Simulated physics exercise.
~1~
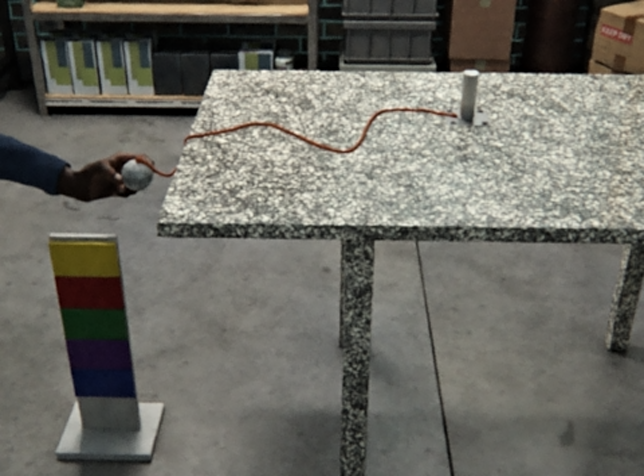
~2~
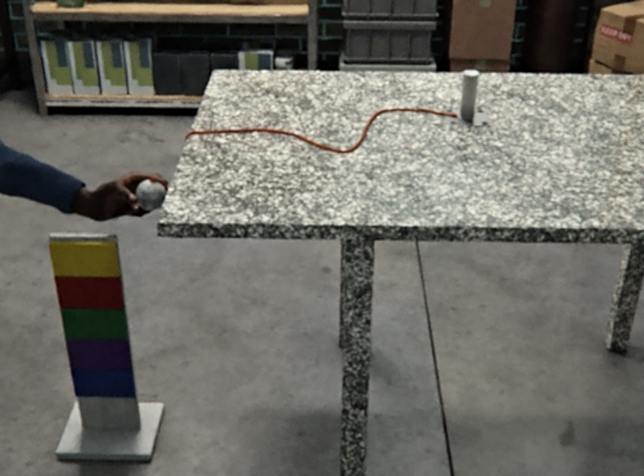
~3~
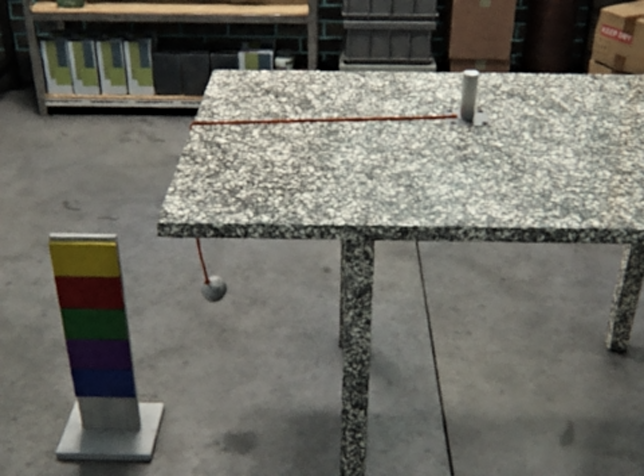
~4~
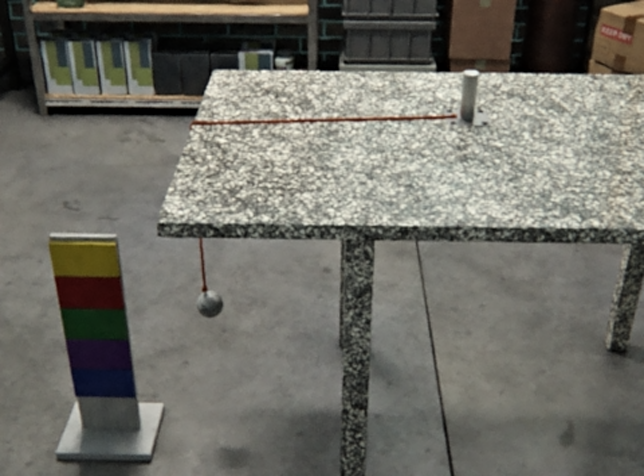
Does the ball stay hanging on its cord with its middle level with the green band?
Yes, the cord holds the ball below the table edge, and its middle rests level with the green band.
A pale ball leaves a hand, drops on its cord and hangs level with green.
